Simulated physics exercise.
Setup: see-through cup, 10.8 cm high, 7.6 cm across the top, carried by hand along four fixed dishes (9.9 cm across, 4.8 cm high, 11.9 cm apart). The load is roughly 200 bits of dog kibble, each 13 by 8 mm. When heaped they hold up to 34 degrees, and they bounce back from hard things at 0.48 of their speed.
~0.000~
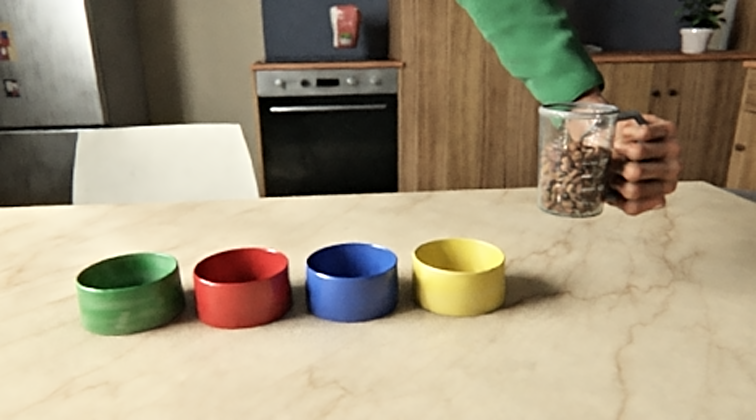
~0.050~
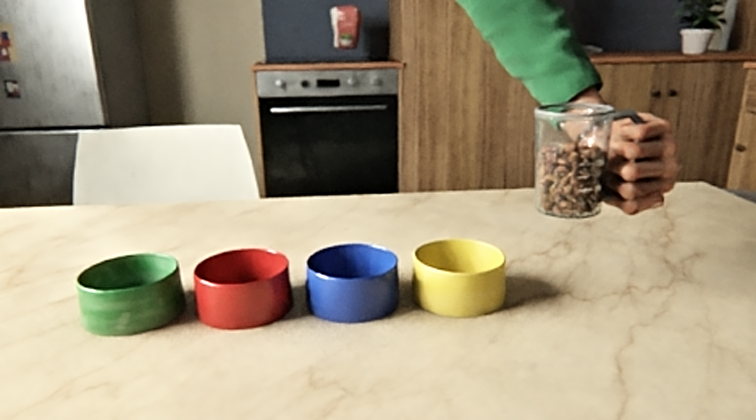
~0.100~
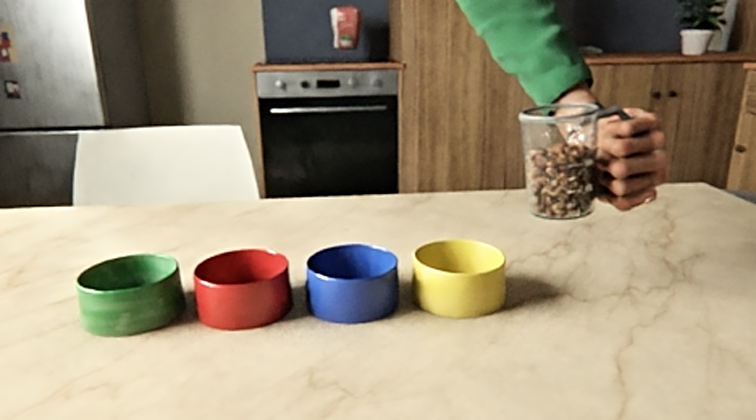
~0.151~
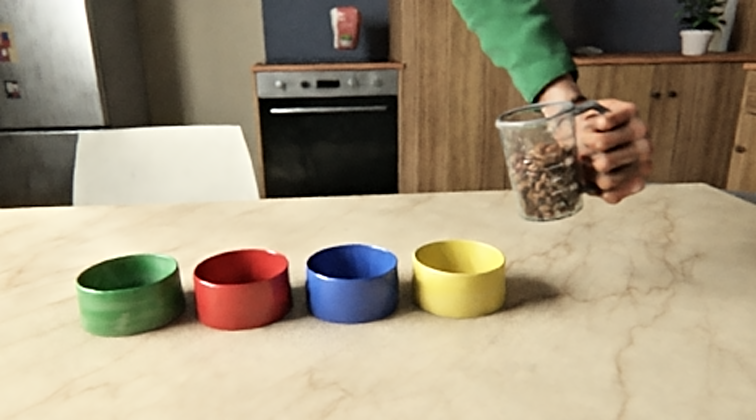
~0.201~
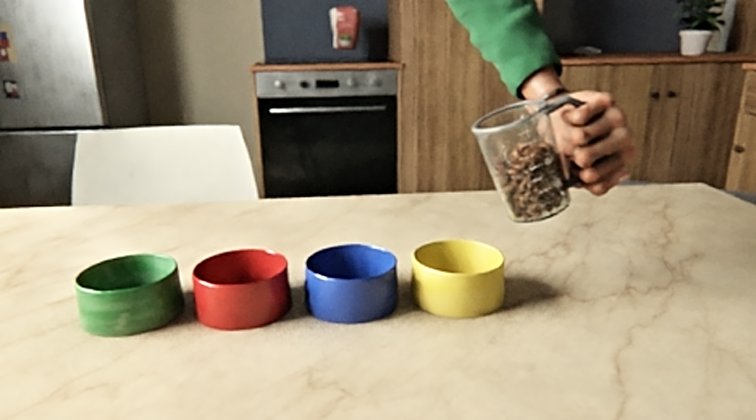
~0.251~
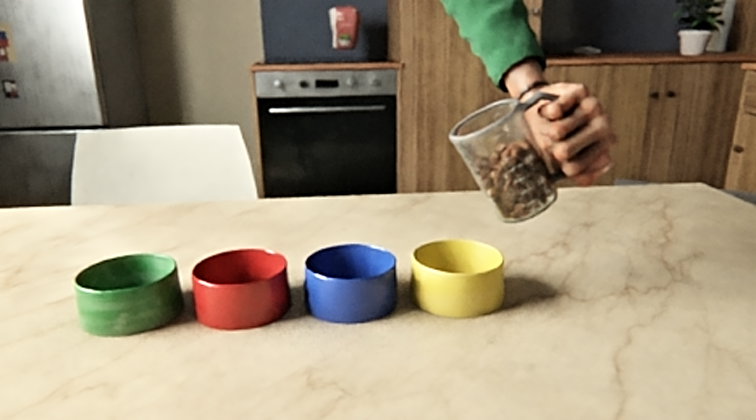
At first, a hand in a green sleeve holds a clear cup of brown pieces upright at the right, beyond a row of green, red, blue and yellow dishes on a table. The hand then moves the cup left and tilts it increasingly leftward, its rim nearing the yellow dish.
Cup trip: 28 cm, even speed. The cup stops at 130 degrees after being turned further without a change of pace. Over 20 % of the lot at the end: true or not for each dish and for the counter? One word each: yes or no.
Red: Yes; blue: No; green: No; yellow: No; counter: No.
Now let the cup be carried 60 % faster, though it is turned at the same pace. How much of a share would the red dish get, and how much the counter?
Red: 90; counter: 10.
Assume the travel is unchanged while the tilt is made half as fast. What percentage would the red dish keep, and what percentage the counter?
Red 100; counter 0.
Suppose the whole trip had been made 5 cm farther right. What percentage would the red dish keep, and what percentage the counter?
Red: 10, counter: 40.
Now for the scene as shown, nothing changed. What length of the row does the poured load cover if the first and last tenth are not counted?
Close to 6 centimetres along the dishes.
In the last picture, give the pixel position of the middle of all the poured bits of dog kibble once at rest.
Centre at rest: Approx. (247, 285) px.
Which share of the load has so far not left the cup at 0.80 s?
Some 90 per cent of the load.
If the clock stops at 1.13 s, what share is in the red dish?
Close to 100 percent of the load.
After 0.58 s, tilt 79 degrees; cup holds 100 %.
After 0.80 s, tilt 112 degrees; cup holds 90 %, red 5 %.
After 1.13 s, tilt 130 degrees; cup holds 0 %, red 100 %.
By 1.5 s all is still; red 100 %, blue 0 %, green 0 %, yellow 0 %, counter 0 %.
